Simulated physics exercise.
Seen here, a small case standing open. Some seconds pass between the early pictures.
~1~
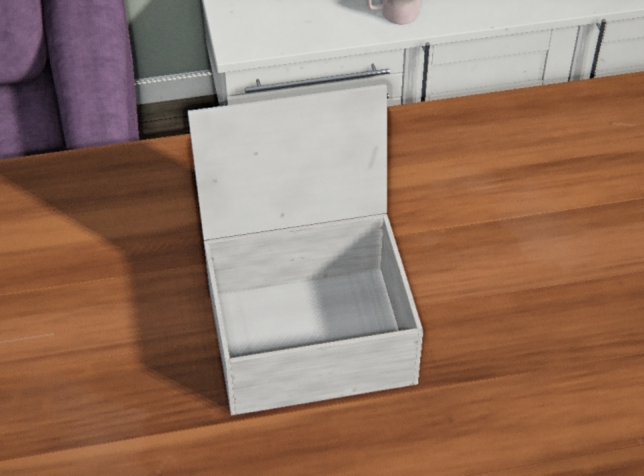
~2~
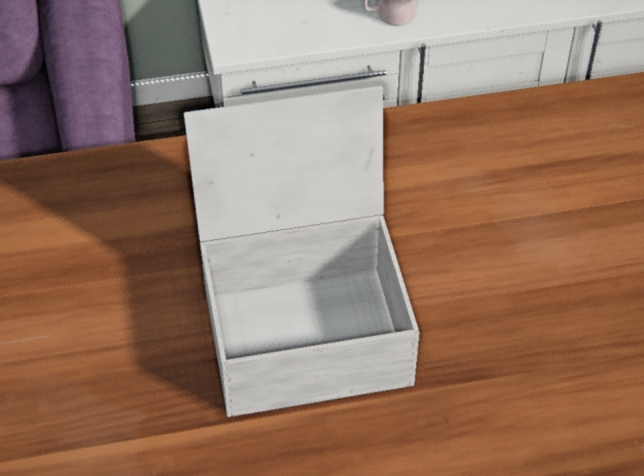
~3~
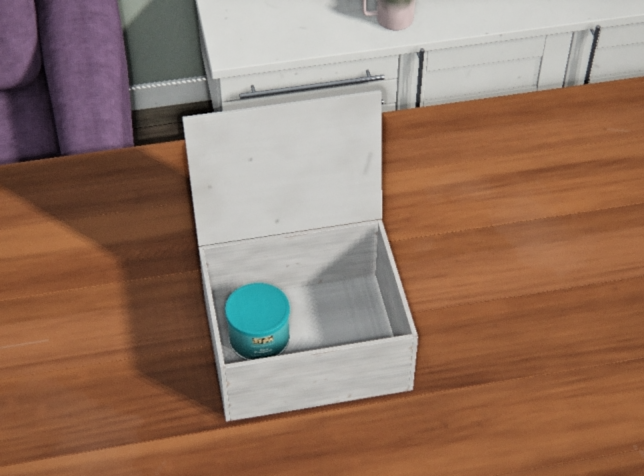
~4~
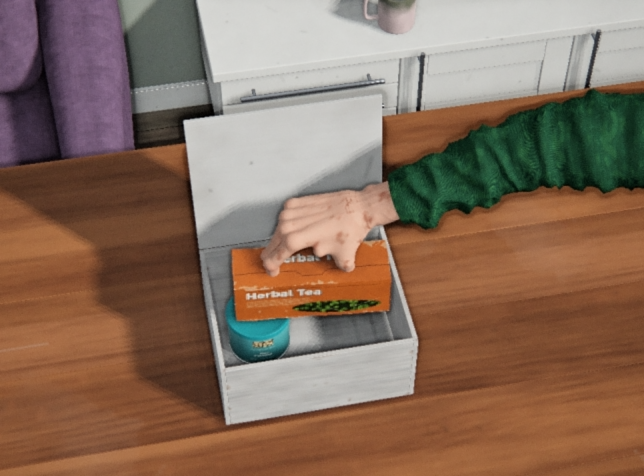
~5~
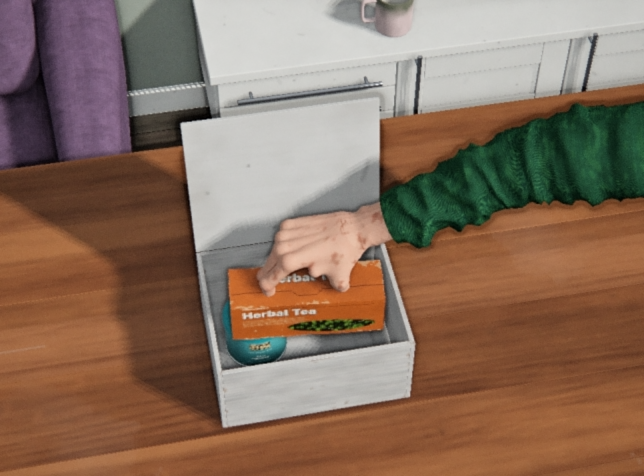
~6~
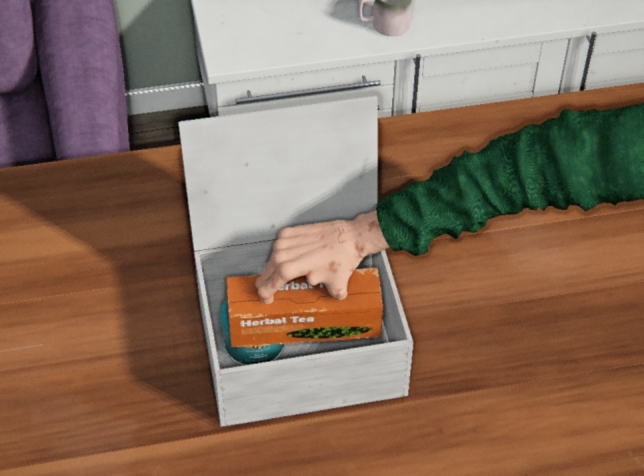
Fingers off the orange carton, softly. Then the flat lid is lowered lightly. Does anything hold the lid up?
The lid shuts flat.
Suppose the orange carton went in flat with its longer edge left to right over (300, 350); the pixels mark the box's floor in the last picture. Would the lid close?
Then it shuts flat.
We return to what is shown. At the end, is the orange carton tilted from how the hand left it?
It ends up tilted.
Then, 1.20 s on from there, lid starting down; orange carton on its side near (302, 368).
Then, 1.80 s on from there, lid 39° above the rim; orange carton on its side near (302, 368).
In the end, lid shut; toppled in the box, orange carton; turquoise tub unmoved. At the end, from the last picture's camera, orange carton near (302, 368).
